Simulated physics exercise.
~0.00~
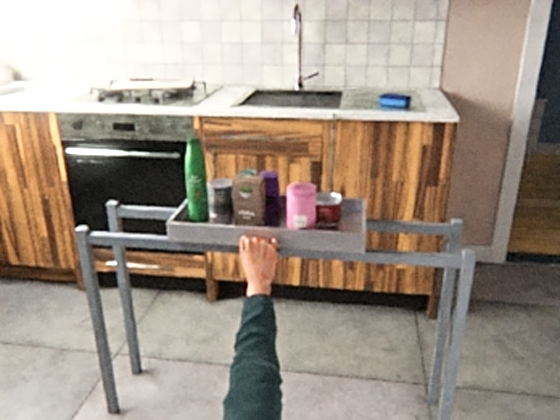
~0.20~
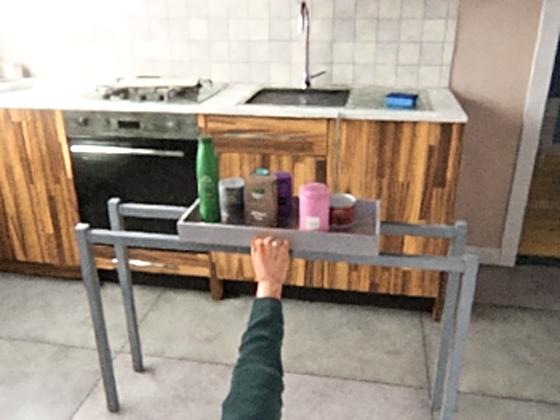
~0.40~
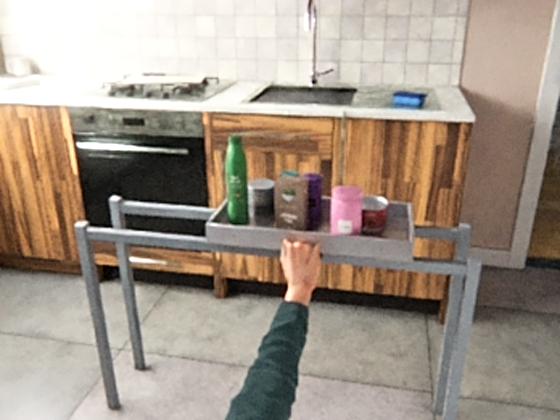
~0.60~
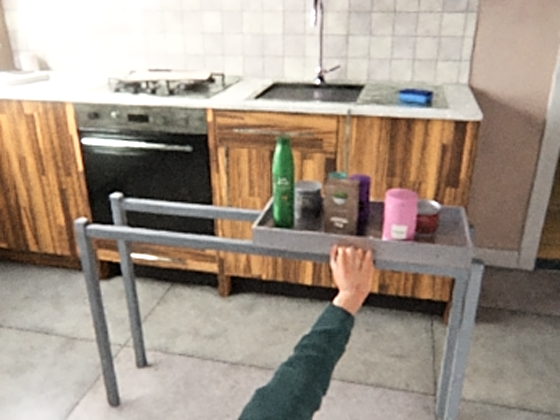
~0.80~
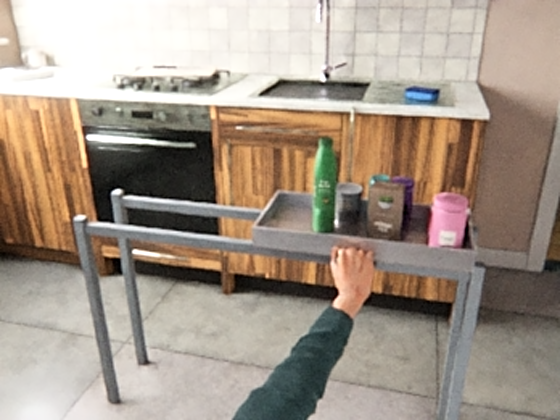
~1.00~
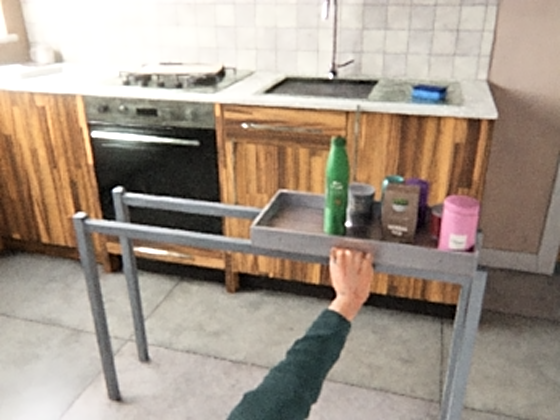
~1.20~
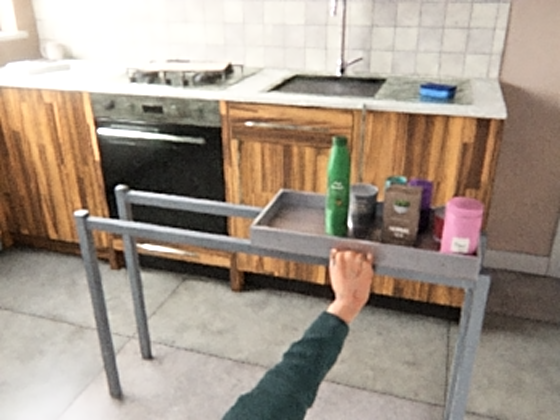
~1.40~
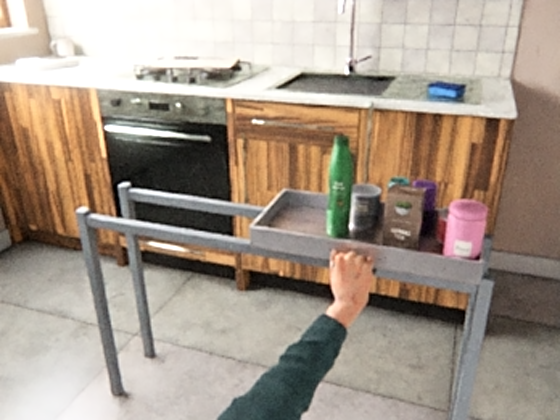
Kitchen, a hand sliding a tray of bottles and tubs right along a grey rack until it stops, green bottle still upright.
